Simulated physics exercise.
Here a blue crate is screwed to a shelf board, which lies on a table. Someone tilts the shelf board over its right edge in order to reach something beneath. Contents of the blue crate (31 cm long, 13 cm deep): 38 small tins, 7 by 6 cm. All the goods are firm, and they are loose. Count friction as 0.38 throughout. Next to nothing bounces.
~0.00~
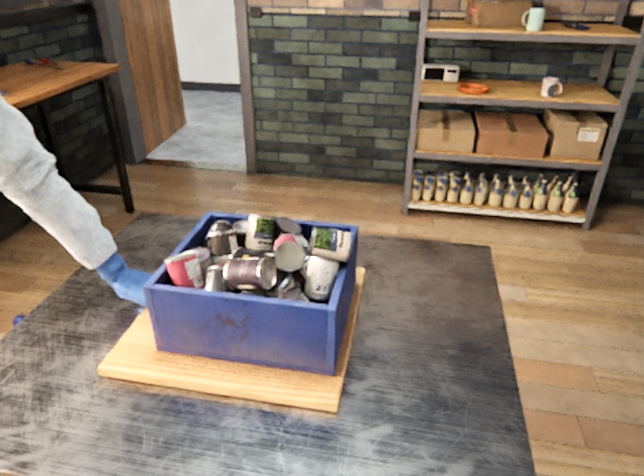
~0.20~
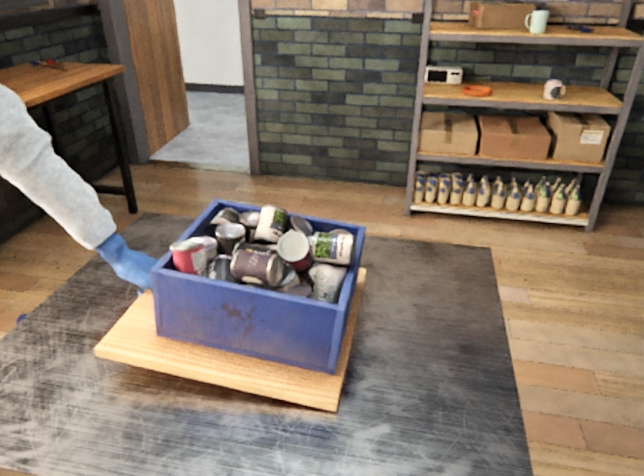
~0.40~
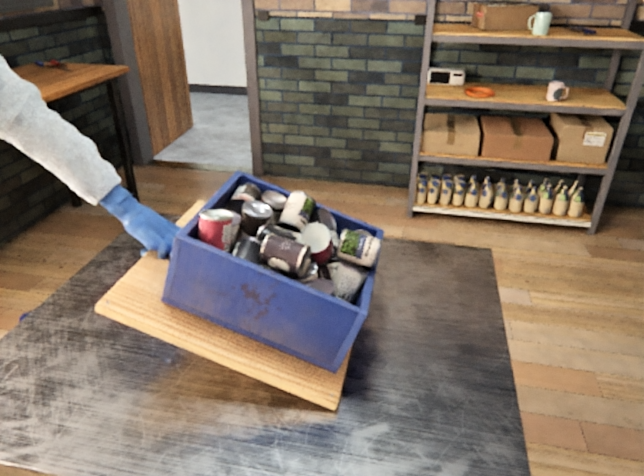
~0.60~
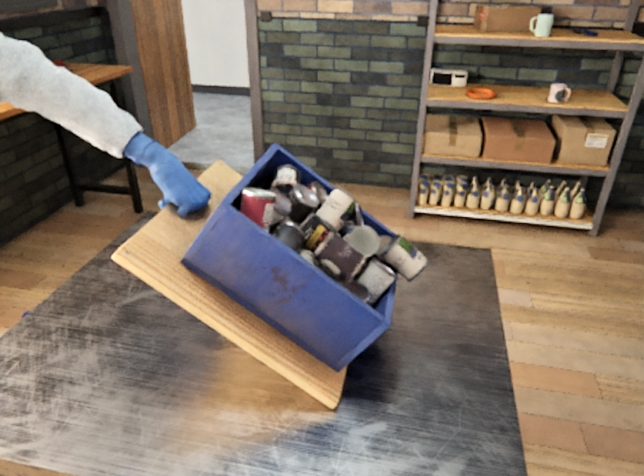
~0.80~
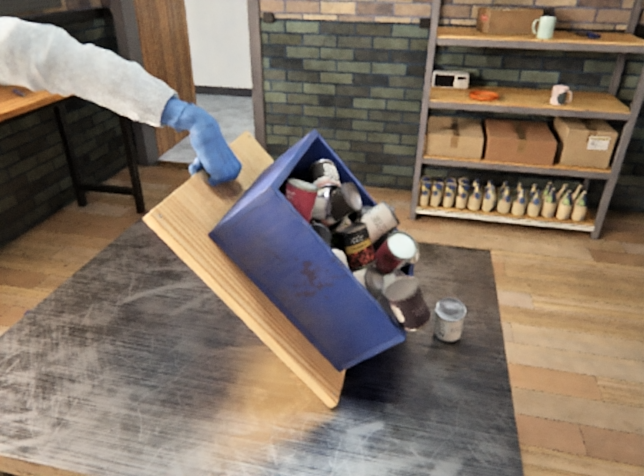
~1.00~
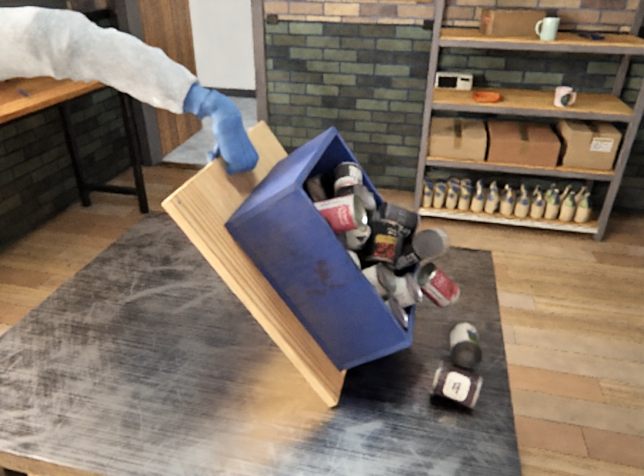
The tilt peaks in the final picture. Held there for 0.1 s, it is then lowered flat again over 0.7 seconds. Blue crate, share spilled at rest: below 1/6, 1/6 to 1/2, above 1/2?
It parts with a sixth to half.
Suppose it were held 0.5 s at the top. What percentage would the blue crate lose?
In that case the blue crate sheds 20 percent of its load.
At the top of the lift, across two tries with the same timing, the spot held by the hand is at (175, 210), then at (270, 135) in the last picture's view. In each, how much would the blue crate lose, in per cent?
Loss for the blue crate - 10 percent, then 20 percent.
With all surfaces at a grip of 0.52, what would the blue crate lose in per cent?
Blue crate 20 per cent.
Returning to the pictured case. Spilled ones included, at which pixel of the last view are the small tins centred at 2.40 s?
I'd say near (302, 288).
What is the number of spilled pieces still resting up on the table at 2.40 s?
The number is some 8.
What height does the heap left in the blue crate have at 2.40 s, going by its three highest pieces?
Roughly 14 centimetres.
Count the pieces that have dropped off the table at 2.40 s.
That count sits near 2.
After 1.22 s, tilt 50°; 5 of 38 out of the blue crate.
After 1.50 s, tilt 21°; 10 of 38 out of the blue crate.
After 1.90 s, tilt 0°; 10 of 38 out of the blue crate.
Final count (at 2.40 s), 10 of 38 out of the blue crate. Asked share, 10 of 38, 26 per cent.
